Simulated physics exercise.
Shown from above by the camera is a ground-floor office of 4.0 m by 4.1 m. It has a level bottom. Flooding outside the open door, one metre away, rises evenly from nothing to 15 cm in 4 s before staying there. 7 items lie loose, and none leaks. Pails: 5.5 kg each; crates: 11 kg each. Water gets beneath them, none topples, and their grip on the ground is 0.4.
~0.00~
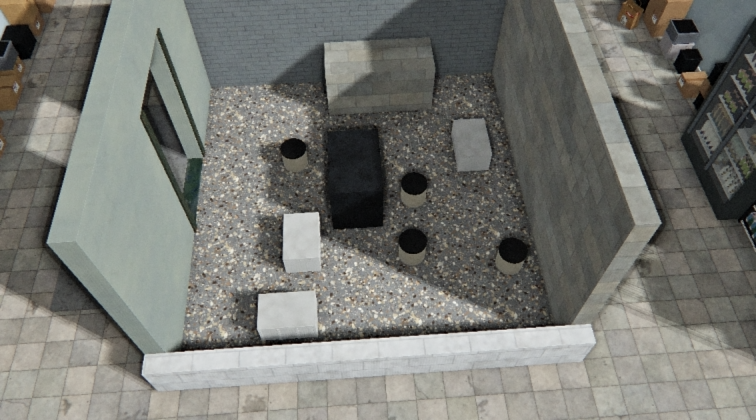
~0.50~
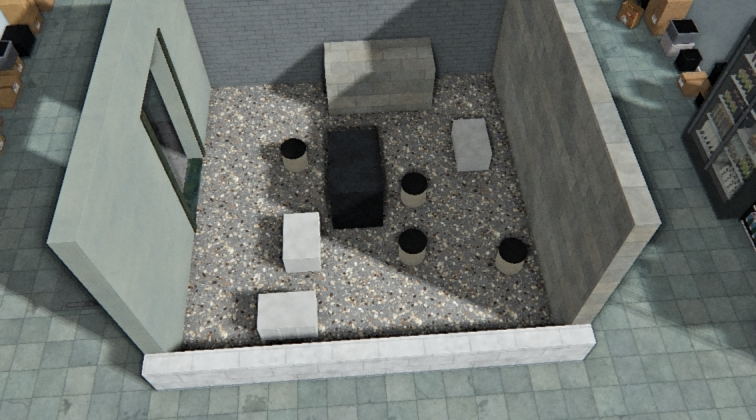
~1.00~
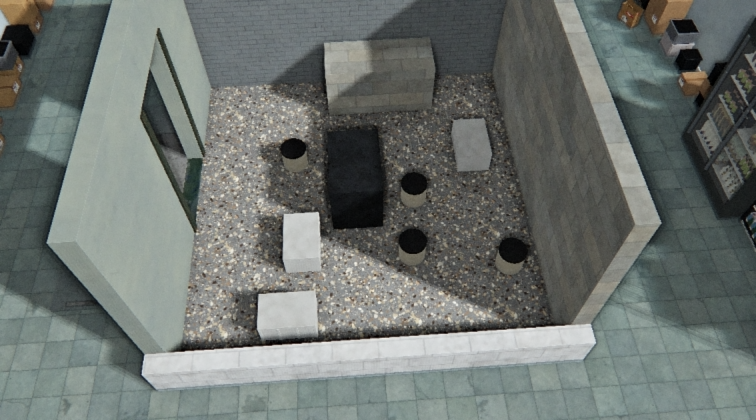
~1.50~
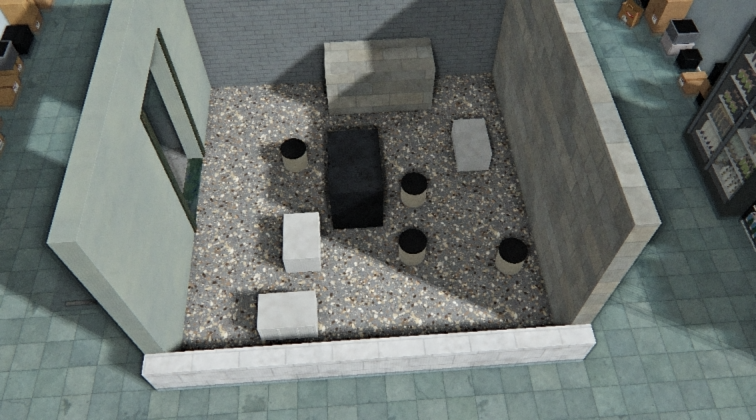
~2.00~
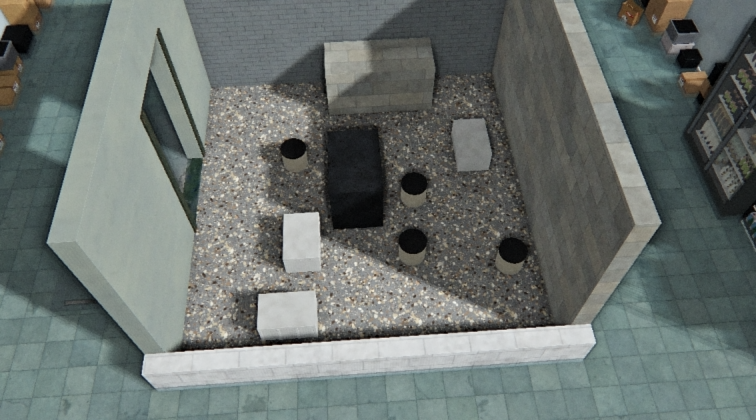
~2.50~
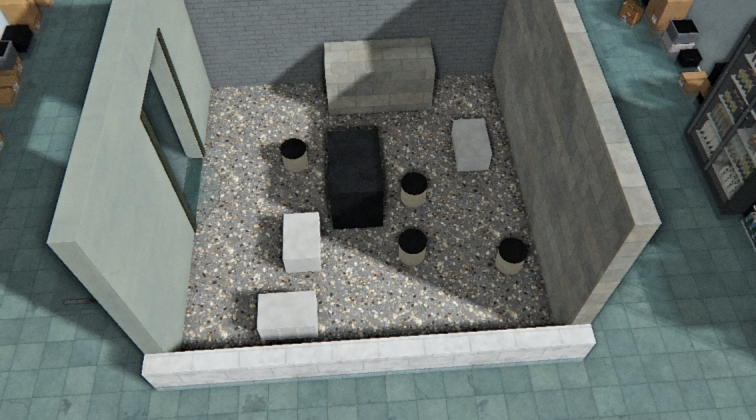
A small walled room with a speckled floor, seen from above, holds pale blocks, a long black block and dark-topped round containers. The paving outside changes from beige-grey to blue-green early on and deepens slightly in colour, while every object inside stays where it is.
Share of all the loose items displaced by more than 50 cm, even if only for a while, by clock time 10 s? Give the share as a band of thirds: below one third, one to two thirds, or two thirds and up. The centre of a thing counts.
The share is below one third.
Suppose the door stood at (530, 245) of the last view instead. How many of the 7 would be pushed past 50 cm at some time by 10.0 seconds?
In that case the number is 5.
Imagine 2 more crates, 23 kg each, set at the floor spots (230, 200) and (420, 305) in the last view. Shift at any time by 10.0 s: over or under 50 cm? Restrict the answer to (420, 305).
It comes out lower.
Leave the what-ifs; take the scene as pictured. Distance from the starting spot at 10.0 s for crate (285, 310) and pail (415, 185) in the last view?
The first is 20 cm from its start, the second 0 cm.
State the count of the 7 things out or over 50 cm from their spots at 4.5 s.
I get 0.
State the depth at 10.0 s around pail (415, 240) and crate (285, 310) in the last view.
I'd estimate 2 cm for the first and 4 cm for the second.
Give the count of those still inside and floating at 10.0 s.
At that moment it comes to 1.
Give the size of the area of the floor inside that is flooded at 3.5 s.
Close to 1.5 m2, I'd say.
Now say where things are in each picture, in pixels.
In the first frame, a pail at (293, 148) rests on the ground; a pail at (414, 183) rests on the ground; 0.0 m2 under water; 0 of 7 have shifted.
In the second frame, a pail at (293, 148) rests on the ground; a pail at (414, 183), on the bottom; water covers 0.0 m2; 0 of 7 have shifted.
In the third frame, a pail at (293, 148) rests on the ground; a pail at (414, 183) rests on the ground; water covers 0.0 m2; 0 of 7 have shifted.
In the fourth frame, a pail at (293, 148), on the bottom; a pail at (414, 183) rests on the ground; 0.0 m2 under water; 0 of 7 have shifted.
In the fifth frame, a pail at (293, 148), on the bottom; a pail at (414, 183), on the bottom; water covers 0.0 m2; 0 of 7 have shifted.
In the sixth frame, a pail at (293, 148) rests on the ground; a pail at (414, 183) rests on the ground; 0.2 m2 under water; 0 of 7 have shifted.
After 3.5 s 0 of 7 are over 50 cm from their spots; 0 afloat.
After 4.5 s 0 of 7 are over 50 cm from their spots; 0 afloat.
After 7.0 s 2 of 7 are over 50 cm from their spots; 0 afloat.
After 10.0 s 2 of 7 are over 50 cm from their spots, and 2 have been at some point; 1 afloat.
